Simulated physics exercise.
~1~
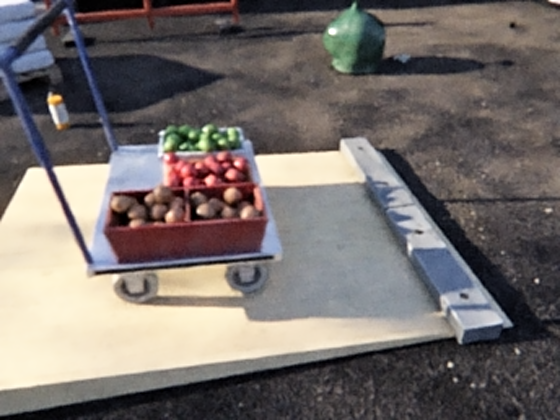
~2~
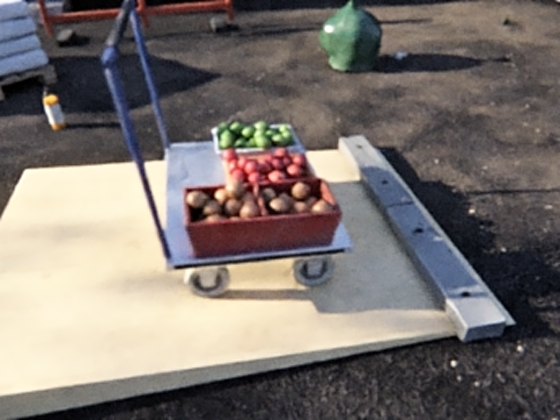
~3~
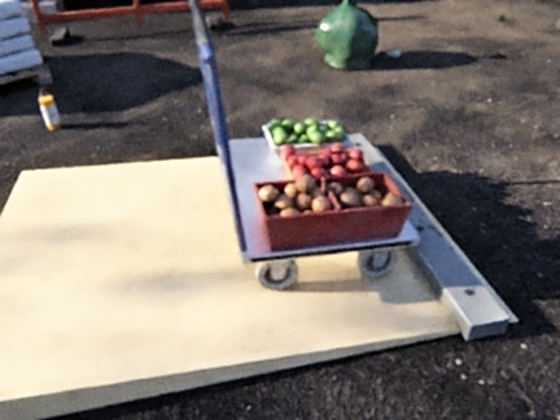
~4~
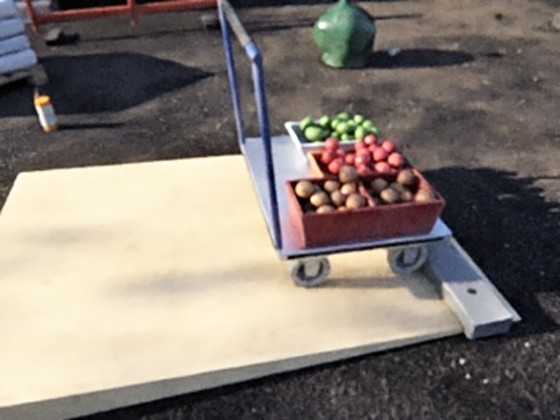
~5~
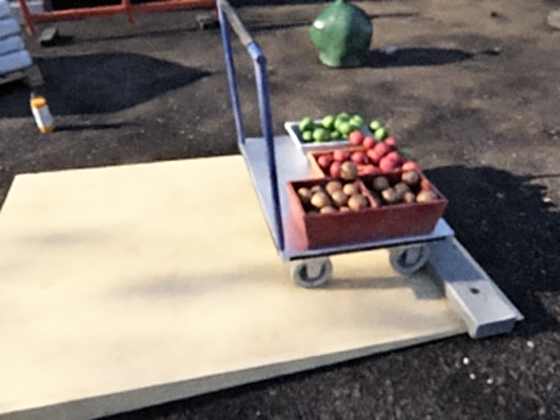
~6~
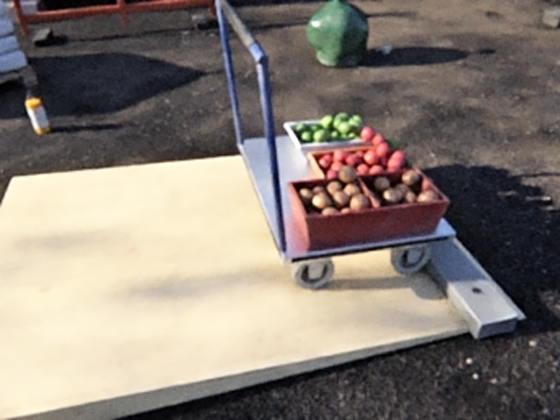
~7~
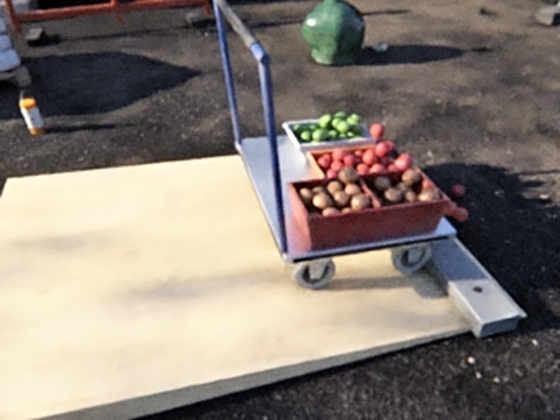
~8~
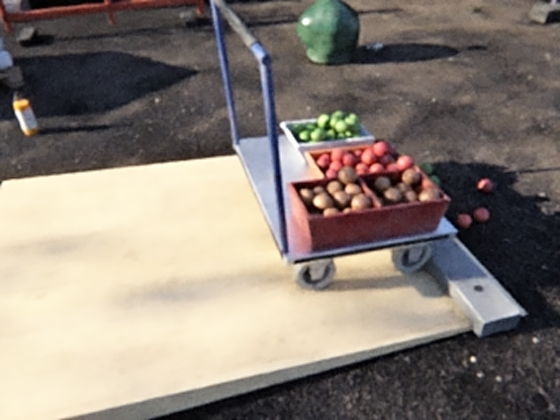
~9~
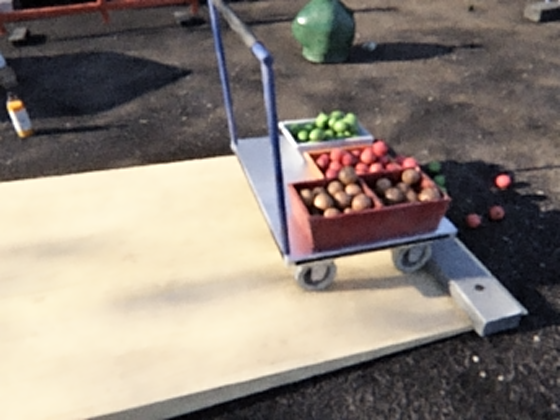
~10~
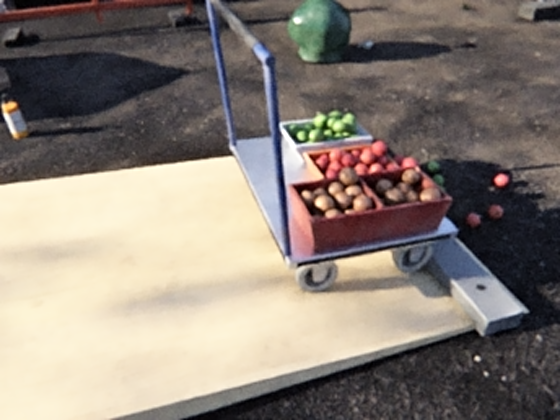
We see a blue-handled flat cart carrying trays of limes, tomatoes and onions roll right down a pale ramp and stop at a grey beam; some tomatoes tumble off ahead and come to rest on the dark ground, while the trays stay in place and the onions remain aboard.
